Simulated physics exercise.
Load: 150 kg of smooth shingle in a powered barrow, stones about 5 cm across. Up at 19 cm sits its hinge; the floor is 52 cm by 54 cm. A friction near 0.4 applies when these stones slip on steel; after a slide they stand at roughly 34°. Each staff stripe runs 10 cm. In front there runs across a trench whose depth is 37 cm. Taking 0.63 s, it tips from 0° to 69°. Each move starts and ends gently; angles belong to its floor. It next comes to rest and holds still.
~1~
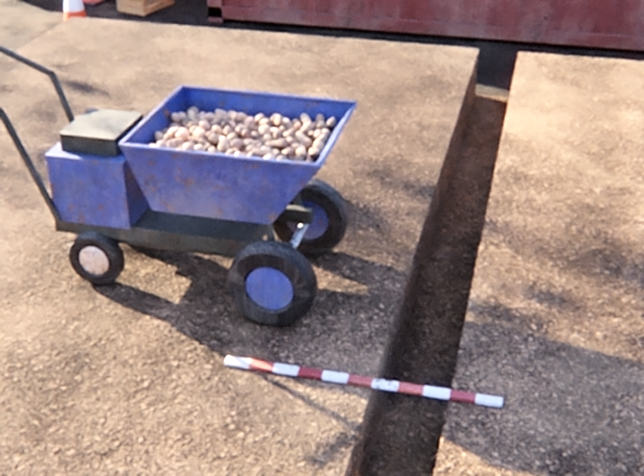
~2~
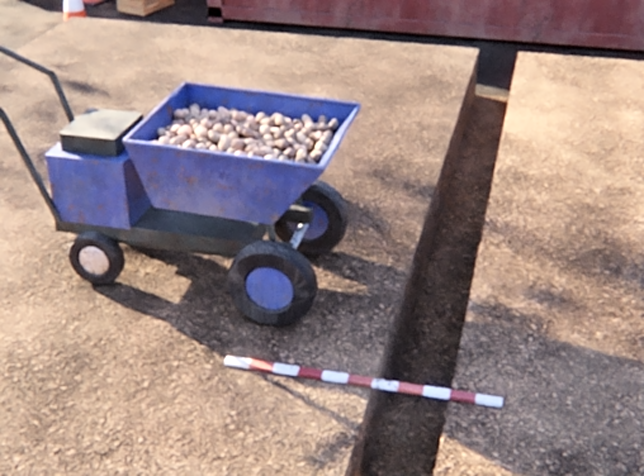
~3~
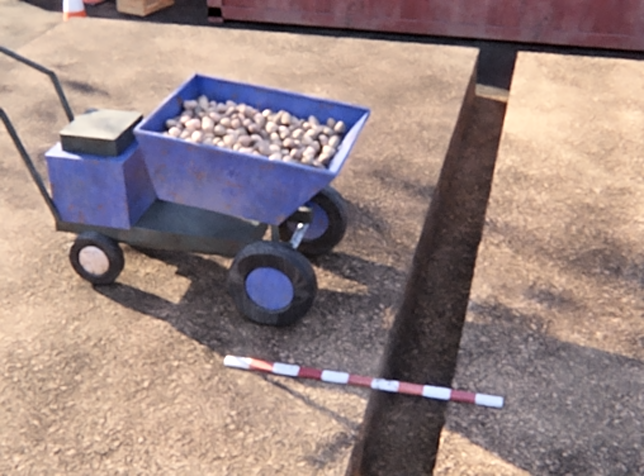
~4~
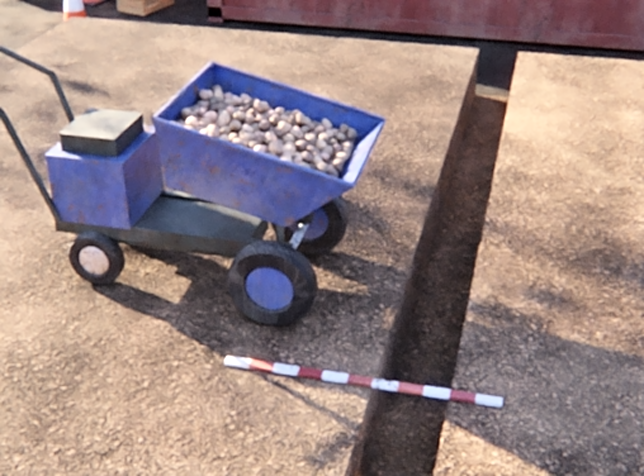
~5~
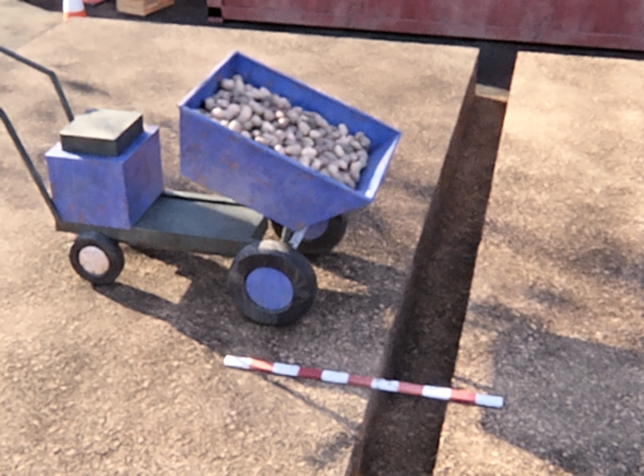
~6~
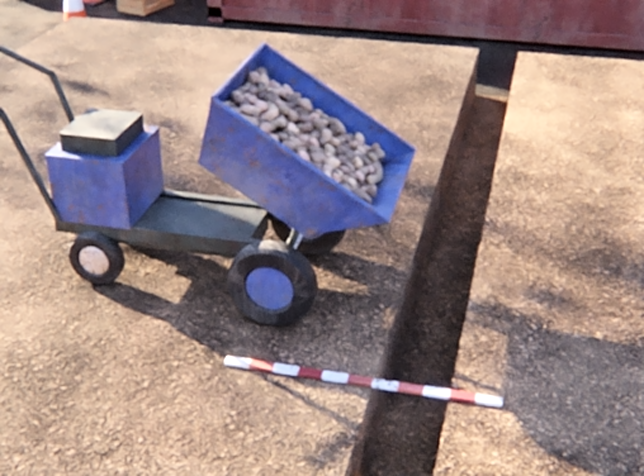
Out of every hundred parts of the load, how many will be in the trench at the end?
Close to 39 in every hundred.
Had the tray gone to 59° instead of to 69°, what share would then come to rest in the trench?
Roughly 35 per cent would end in the trench.
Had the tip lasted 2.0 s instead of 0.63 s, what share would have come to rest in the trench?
Probably about 60 in a hundred.
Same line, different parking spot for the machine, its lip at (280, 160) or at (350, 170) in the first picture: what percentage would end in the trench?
First spot about 75, second spot about 20 per cent.
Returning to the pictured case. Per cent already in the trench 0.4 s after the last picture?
About 10 per cent by then.
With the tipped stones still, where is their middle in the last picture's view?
I'd put it close to (503, 308).
Then, 0.2 s after the last picture the floor is at 58°, 100 % in the tray; the foremost stones are at (412, 242).
Then, 0.4 s after the last picture the floor is at 69°, 70 % in the tray, 10 % in the trench, 20 % past the trench; the foremost stones are at (513, 318).
Then, 0.8 s after the last picture the floor is at 69°, 21 % in the tray, 19 % in the trench, 60 % past the trench; the foremost stones are past the picture's edge.
Then, 2.7 s after the last picture the floor is at 69°, 0 % in the tray, 39 % in the trench, 61 % past the trench; the foremost stones are past the picture's edge.
